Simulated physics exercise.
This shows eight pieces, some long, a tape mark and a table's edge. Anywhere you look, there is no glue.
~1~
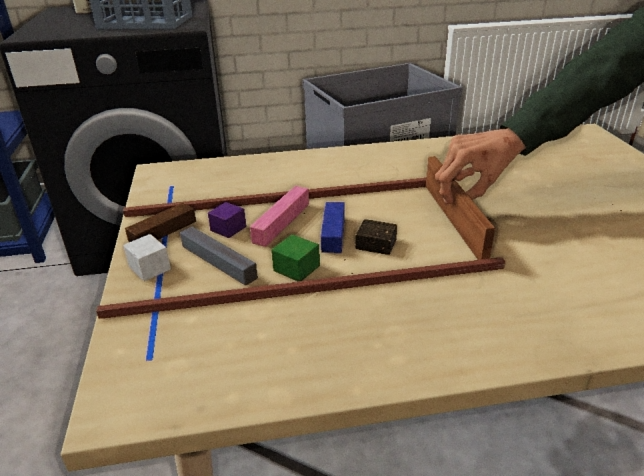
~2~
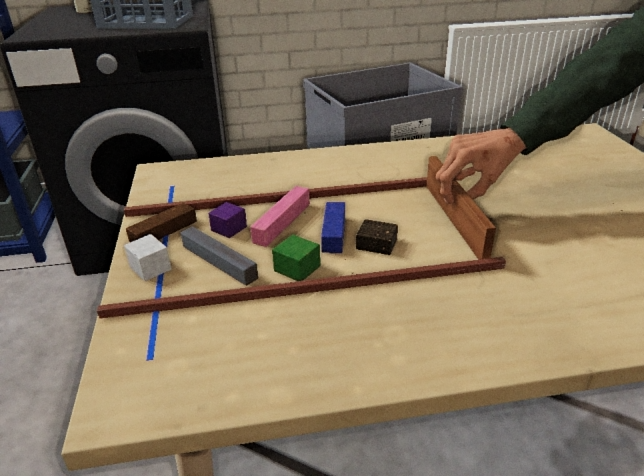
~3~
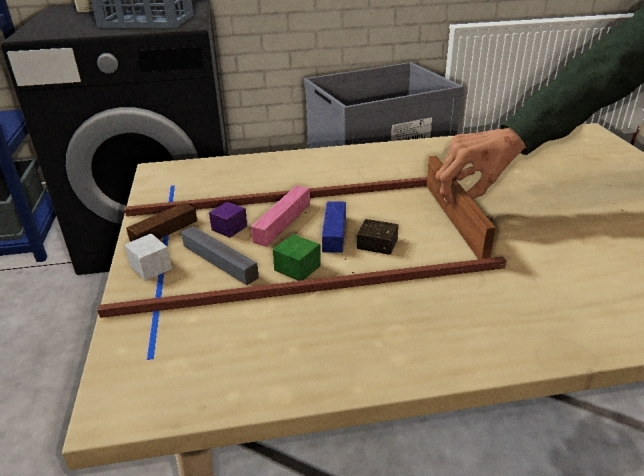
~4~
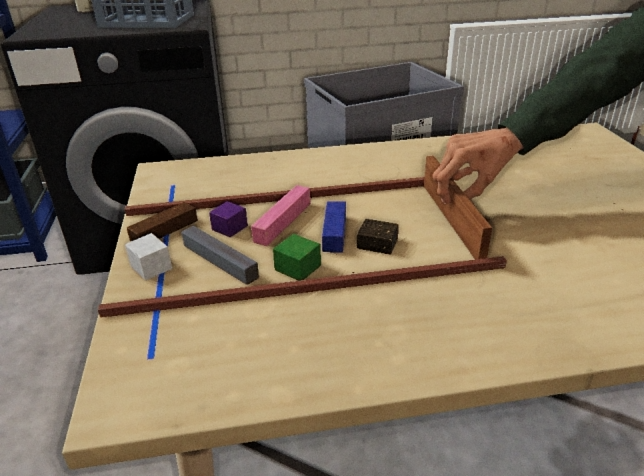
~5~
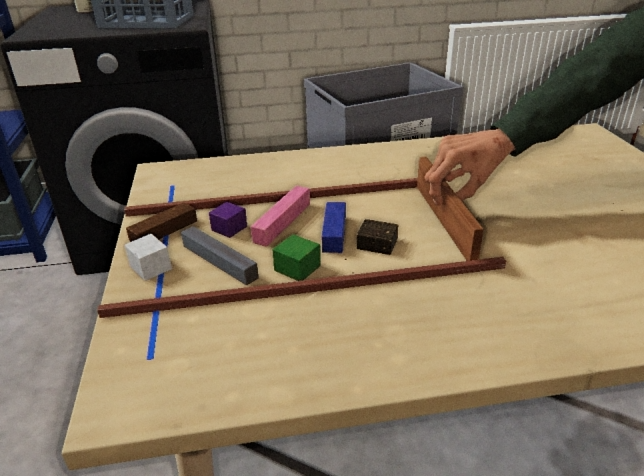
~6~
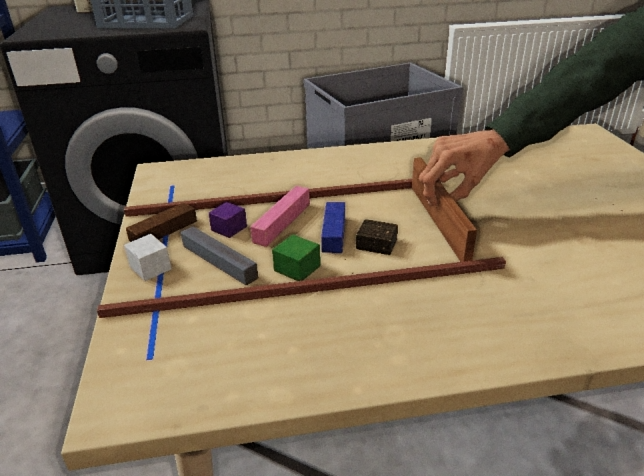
On a wooden table, a hand slides a brown board slightly left toward scattered coloured blocks.
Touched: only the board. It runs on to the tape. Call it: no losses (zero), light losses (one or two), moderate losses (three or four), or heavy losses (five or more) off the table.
Moderate losses.
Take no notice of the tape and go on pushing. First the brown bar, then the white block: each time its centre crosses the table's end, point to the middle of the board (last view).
First one: Around (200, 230). Other one: Around (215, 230).
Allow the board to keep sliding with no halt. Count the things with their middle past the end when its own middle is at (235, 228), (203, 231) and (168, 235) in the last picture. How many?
Per position: 0 / 1 / 3.
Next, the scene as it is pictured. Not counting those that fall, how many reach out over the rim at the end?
Count: 4.
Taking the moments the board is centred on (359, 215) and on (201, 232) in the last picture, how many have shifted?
The counts are 2 and 8.
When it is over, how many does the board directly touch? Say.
At rest, 3 are in contact.
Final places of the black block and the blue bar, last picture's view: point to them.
Final positions - black block around (141, 269), blue bar around (133, 244).
Soon after, none off yet; white block at rest near (148, 257); brown bar at rest near (163, 224); grey stick at rest near (218, 254).
After that, none off yet; white block moving near (142, 257); brown bar at rest near (160, 224); grey stick displaced a little near (172, 263).
In the end, the number that fall off is three or four; gone, grey stick, brown bar and white block.
